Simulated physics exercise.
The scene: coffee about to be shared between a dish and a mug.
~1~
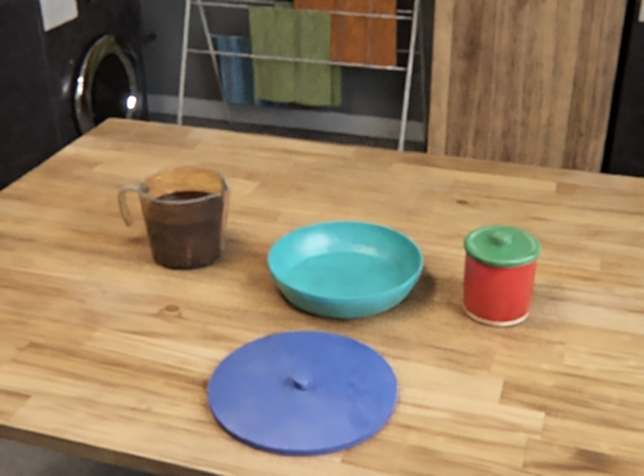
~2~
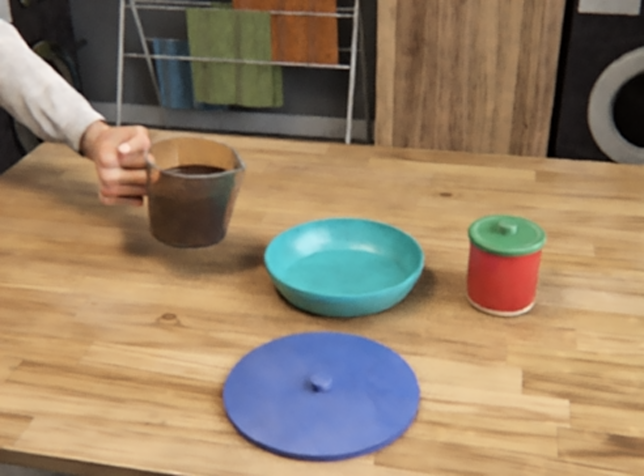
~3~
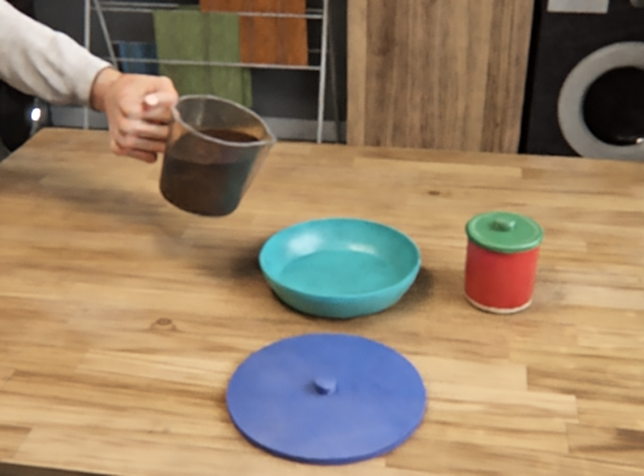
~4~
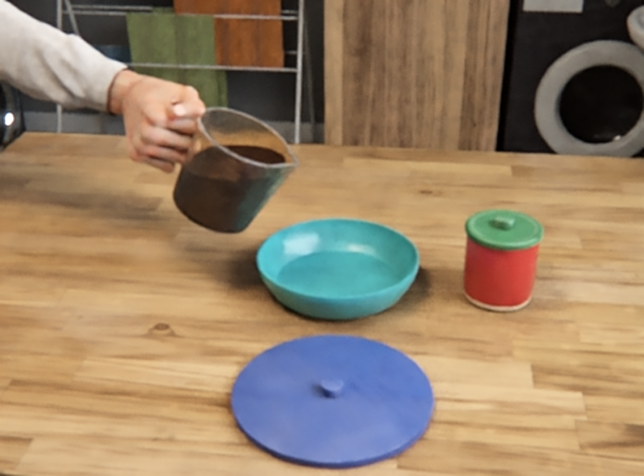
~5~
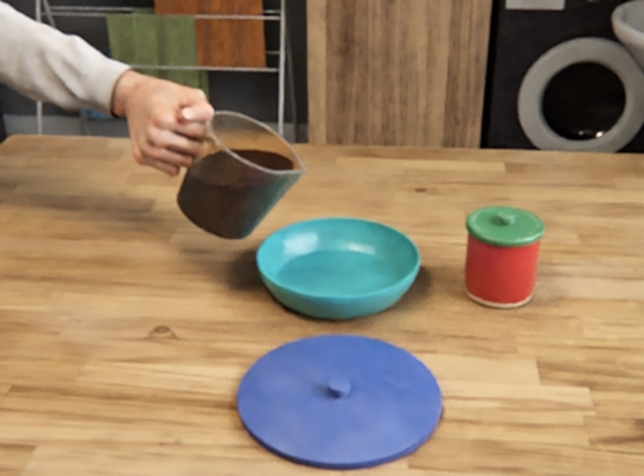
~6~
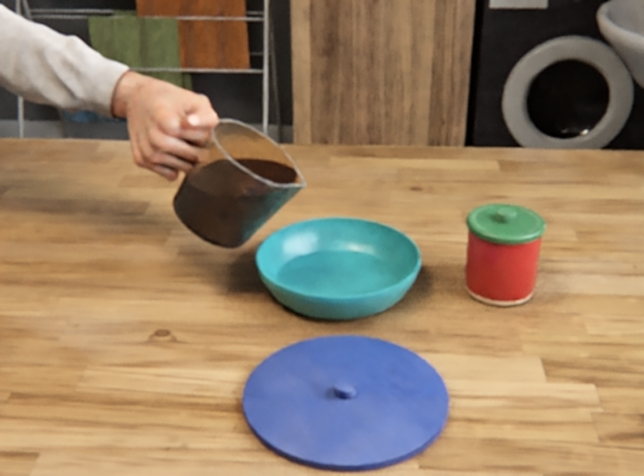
A hand lifting a clear measuring jug of dark liquid and tilting it rightward beside an open teal dish on a wooden table.
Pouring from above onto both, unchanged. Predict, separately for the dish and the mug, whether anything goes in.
The dish receives it; the mug turns it away.
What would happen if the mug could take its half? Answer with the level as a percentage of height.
Around 65 %.
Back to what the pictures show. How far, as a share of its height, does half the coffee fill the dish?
Close to 30 in every hundred of its height.
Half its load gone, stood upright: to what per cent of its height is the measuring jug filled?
Roughly 35 %.
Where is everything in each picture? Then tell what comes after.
All stand on the top; measuring jug (185, 216) about two thirds full; dish (345, 273) open; mug (498, 282) with its lid on, in the first frame.
The hand lifts the measuring jug; measuring jug about two thirds full, surface at (191, 182); dish (344, 271) open, in the second frame.
Tilting; measuring jug (210, 155) about two thirds full; mug (500, 268) with its lid on, in the third frame.
No stream yet; measuring jug (229, 171) tipped 25° with all of its load; dish (338, 272) open, in the fourth frame.
Still nothing leaves it; measuring jug (235, 176) tipped 30° with all of its load; mug (501, 263) with its lid on, in the fifth frame.
On the point of pouring; measuring jug (234, 184) tipped 35° with all of its load; dish (338, 272) open; mug (502, 261) with its lid on, in the sixth frame.
Soon after, the coffee goes into the dish.
Later, it hits the lid of the mug and runs off.
In the end, the dish has its share inside; the mug is empty, in a puddle.
